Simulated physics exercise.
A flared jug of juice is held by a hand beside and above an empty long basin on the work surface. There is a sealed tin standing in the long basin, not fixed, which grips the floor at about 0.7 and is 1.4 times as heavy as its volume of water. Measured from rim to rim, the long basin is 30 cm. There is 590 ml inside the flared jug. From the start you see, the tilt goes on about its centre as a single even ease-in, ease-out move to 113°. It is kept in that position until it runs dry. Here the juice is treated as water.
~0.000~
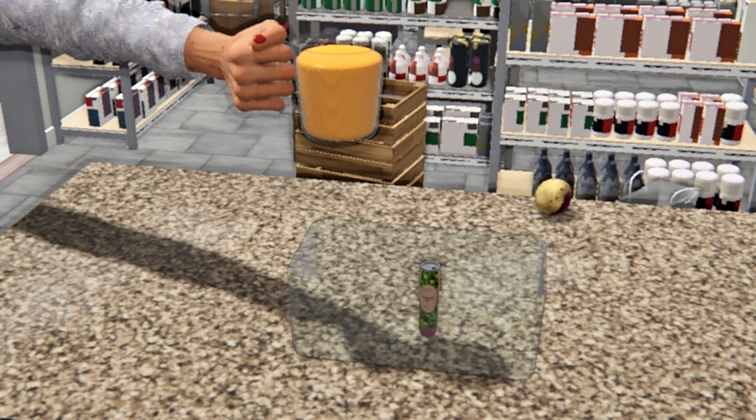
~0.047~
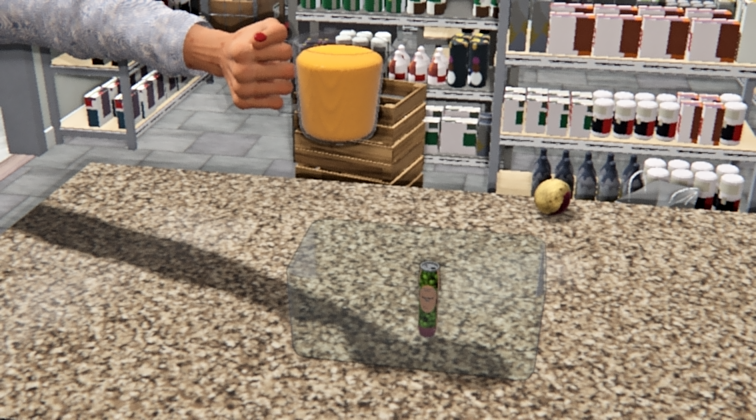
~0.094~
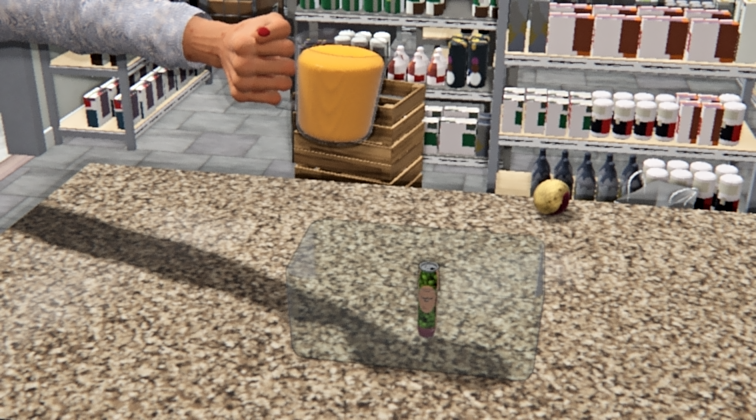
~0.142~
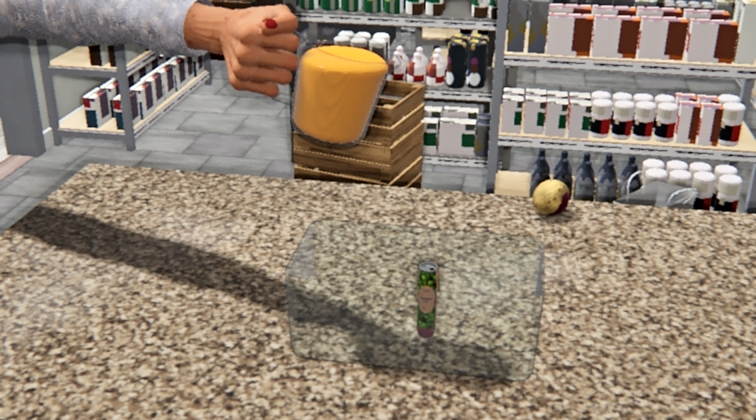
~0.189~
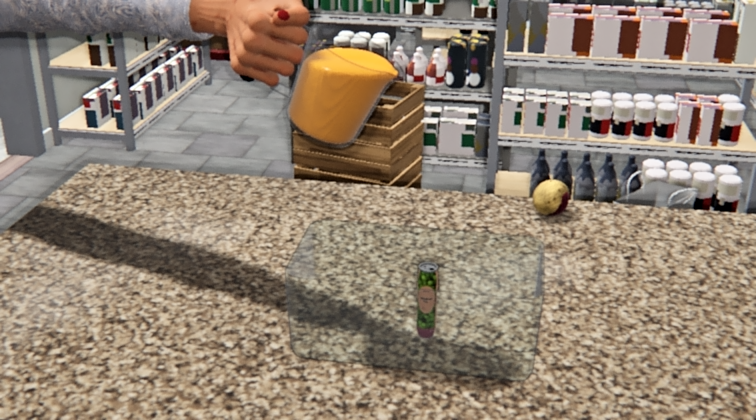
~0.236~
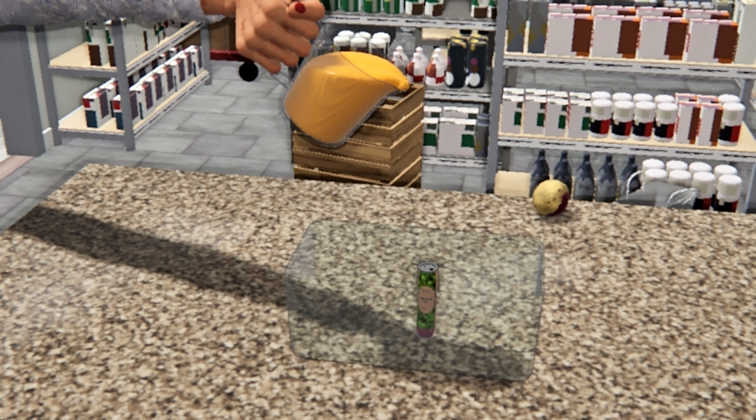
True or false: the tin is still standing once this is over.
True.
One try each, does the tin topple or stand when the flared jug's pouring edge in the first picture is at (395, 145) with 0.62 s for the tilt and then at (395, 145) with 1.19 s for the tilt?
Trial 1 - tin tips; trial 2 - tin tips.
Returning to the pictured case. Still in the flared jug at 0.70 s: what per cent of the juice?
What remains is about 5 percent of it all.
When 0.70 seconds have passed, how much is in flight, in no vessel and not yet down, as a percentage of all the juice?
Near 20 per cent, I'd say.
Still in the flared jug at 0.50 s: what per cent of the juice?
Roughly 42 %.
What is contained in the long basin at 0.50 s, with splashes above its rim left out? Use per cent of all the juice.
I reckon close to 14 percent of it.
Then, 0.50 s in, the tilt is 103° and 43 per cent is still to pour; the tin stands where it began.
Then, 0.70 s in, the tilt is 113° and 5 per cent is still to pour; the tin stands where it began.
Then, 0.90 s in, the tilt is 113° and 0 per cent is still to pour; the tin stands where it began.
Then, 1.12 s in, the tilt is 113° and 0 per cent is still to pour; the tin stands where it began.
Finally, the tin stands where it began.
